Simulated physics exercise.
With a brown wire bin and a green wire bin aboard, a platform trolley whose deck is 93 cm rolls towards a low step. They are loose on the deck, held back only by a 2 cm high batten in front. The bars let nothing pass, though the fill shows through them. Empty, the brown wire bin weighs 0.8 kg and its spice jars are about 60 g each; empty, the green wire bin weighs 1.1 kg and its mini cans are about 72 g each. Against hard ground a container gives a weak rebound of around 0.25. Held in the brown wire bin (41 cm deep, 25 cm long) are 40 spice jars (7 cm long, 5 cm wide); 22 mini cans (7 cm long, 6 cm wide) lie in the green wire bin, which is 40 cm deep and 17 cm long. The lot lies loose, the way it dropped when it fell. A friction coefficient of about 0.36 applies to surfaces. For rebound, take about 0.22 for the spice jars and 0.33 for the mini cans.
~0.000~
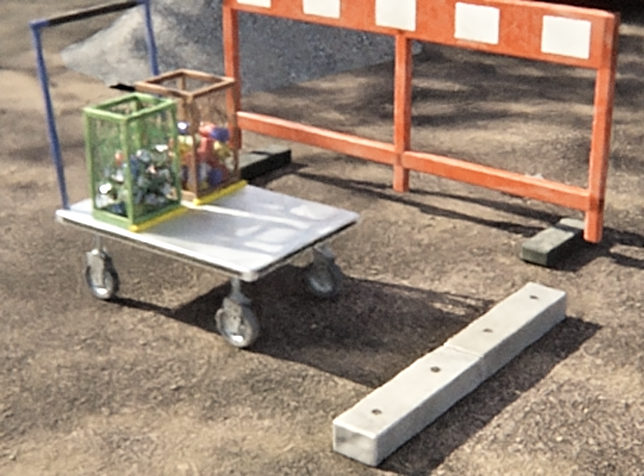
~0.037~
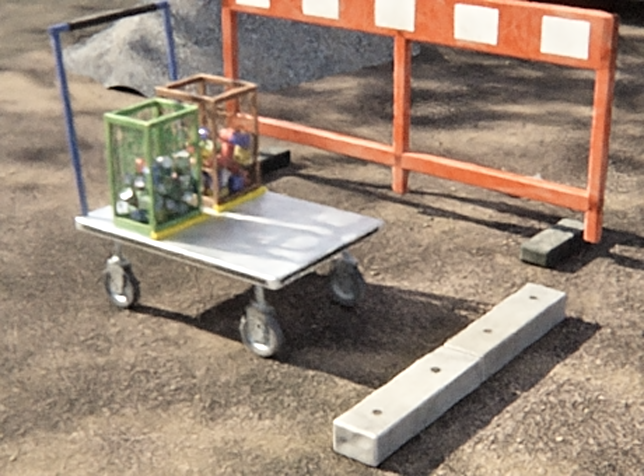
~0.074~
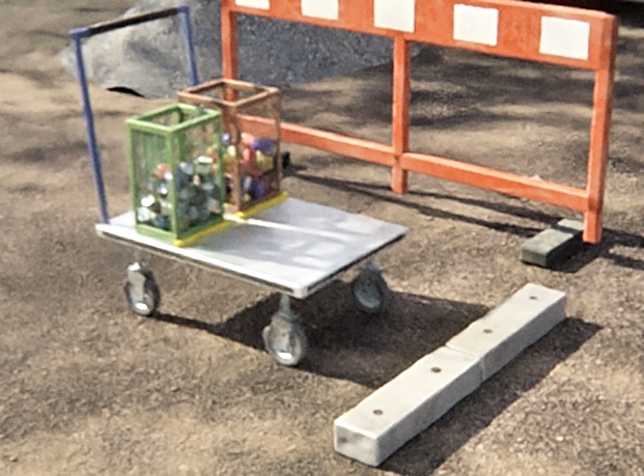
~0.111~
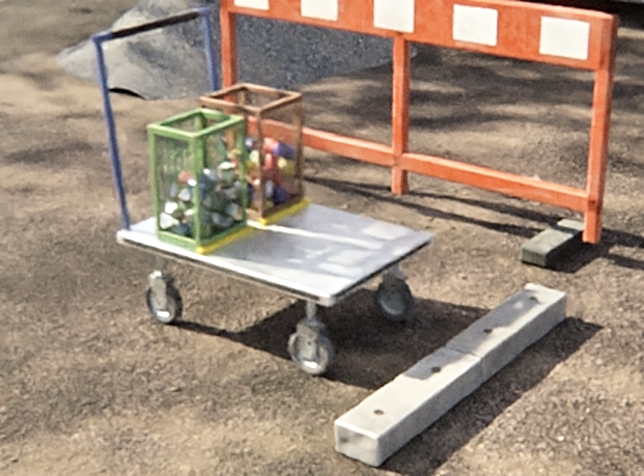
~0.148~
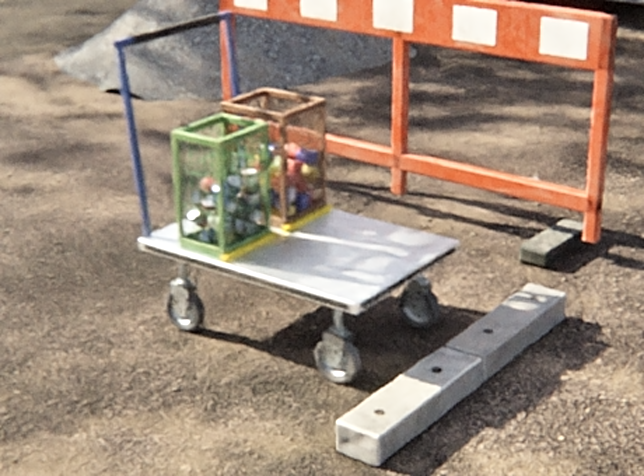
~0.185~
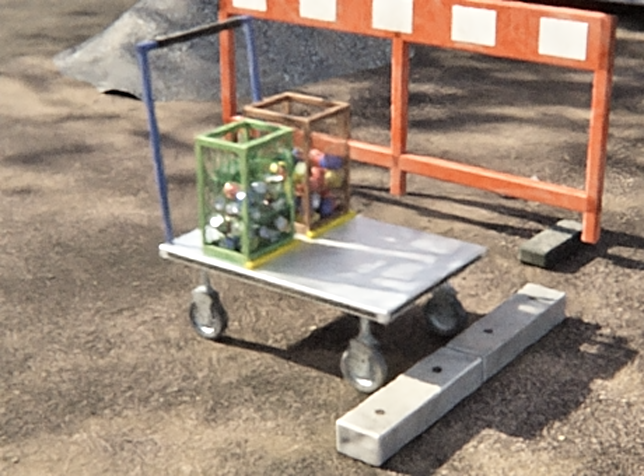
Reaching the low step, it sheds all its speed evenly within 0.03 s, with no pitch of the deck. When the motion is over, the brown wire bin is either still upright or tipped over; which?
The brown wire bin is tipped over.
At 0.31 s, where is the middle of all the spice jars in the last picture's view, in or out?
I'd put it close to (334, 181).
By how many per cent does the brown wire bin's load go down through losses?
I'd say close to 30 per cent, give or take.
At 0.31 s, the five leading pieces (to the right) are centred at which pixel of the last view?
Their mean place is near (325, 207).
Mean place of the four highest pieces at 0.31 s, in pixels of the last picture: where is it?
At about (325, 159).
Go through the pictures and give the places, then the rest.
In the first frame (places track the rim corner closest to us here; the camera moves round a little), brown wire bin (190, 93); green wire bin (123, 117); 59 cm to go; all still inside.
The second frame shows brown wire bin (211, 99); green wire bin (145, 123); 48 cm to go.
The third frame shows brown wire bin (234, 104); green wire bin (169, 129); 38 cm to go.
The fourth frame shows brown wire bin (257, 109); green wire bin (193, 135); 27 cm to go.
The fifth frame shows brown wire bin (281, 114); green wire bin (217, 140); 17 cm to go.
The sixth frame shows brown wire bin (305, 119); green wire bin (242, 146); 6 cm to go; all still inside.
After 0.19 s, the stop begins.
After 0.31 s, the brown wire bin leans 35° with 0 of 40 out and the green wire bin leans 52° with 0 of 22 out.
After 0.49 s, the brown wire bin is down with 0 of 40 out and the green wire bin is down with 0 of 22 out.
After 0.79 s, the brown wire bin is down with 7 of 40 out and the green wire bin is down with 8 of 22 out.
When it is over (at 1.55 s), the brown wire bin is down with 13 of 40 out and the green wire bin is down with 8 of 22 out. Greatest lean of the brown wire bin, 93°.
